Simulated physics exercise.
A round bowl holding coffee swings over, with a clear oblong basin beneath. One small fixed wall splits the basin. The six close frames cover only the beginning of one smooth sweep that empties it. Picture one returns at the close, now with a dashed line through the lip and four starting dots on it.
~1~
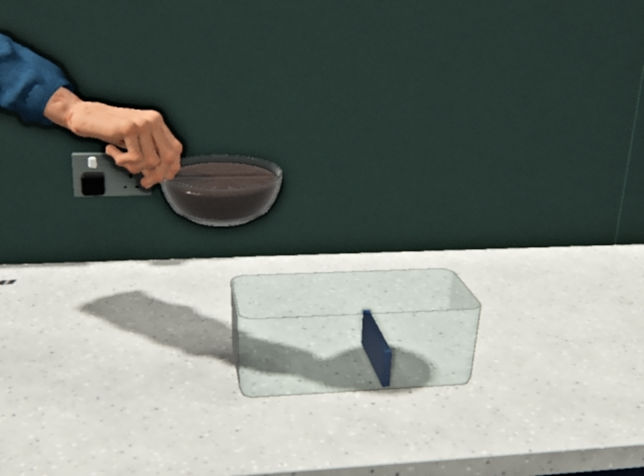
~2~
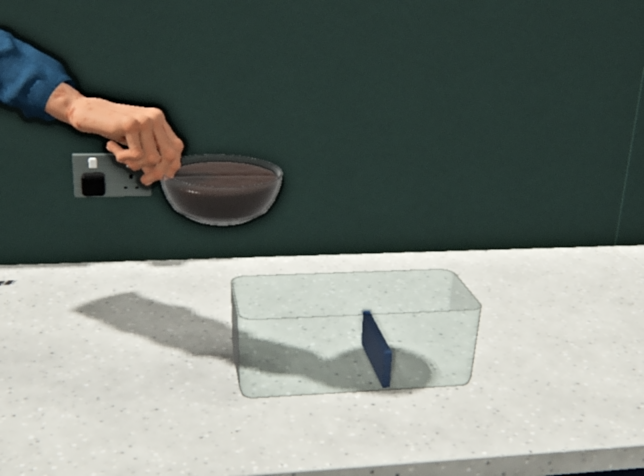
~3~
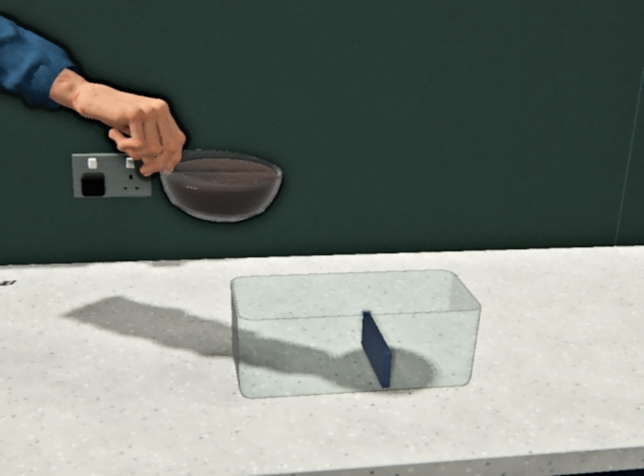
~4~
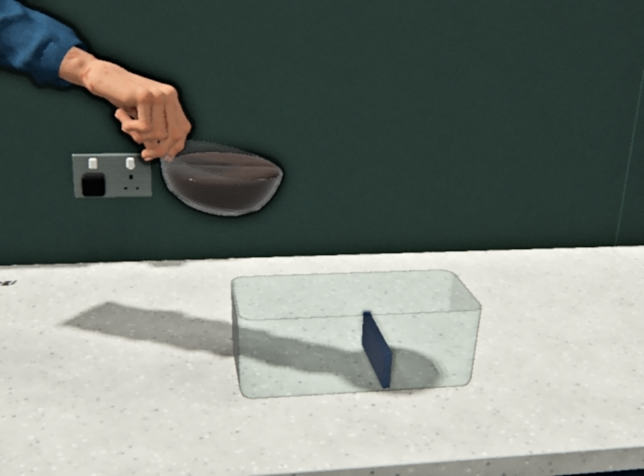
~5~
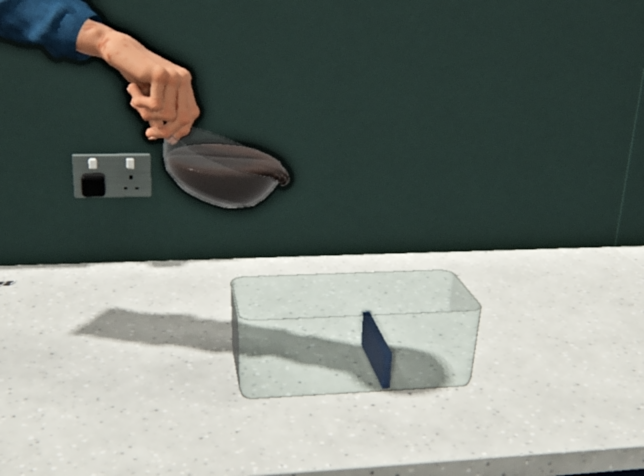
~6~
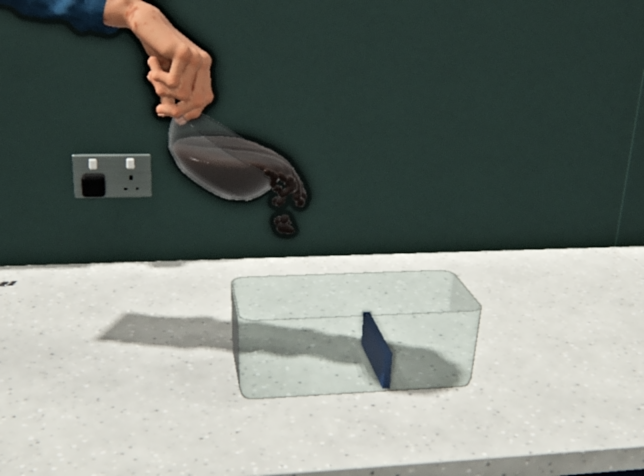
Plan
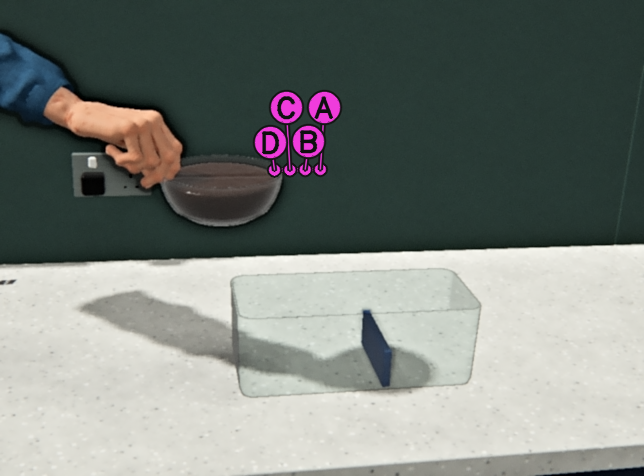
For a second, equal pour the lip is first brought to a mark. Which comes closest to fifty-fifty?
Best: C.
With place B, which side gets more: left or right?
More ends on the right.
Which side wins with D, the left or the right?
More ends on the left.
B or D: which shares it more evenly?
B.
In magenta, A at (320, 169); B at (305, 169); C at (289, 169); D at (274, 170).
With A, about 14 % ends left of the wall and 85 % right of it.
With B, about 30 % ends left of the wall and 69 % right of it.
With C, about 53 % ends left of the wall and 45 % right of it.
With D, about 84 % ends left of the wall and 14 % right of it.
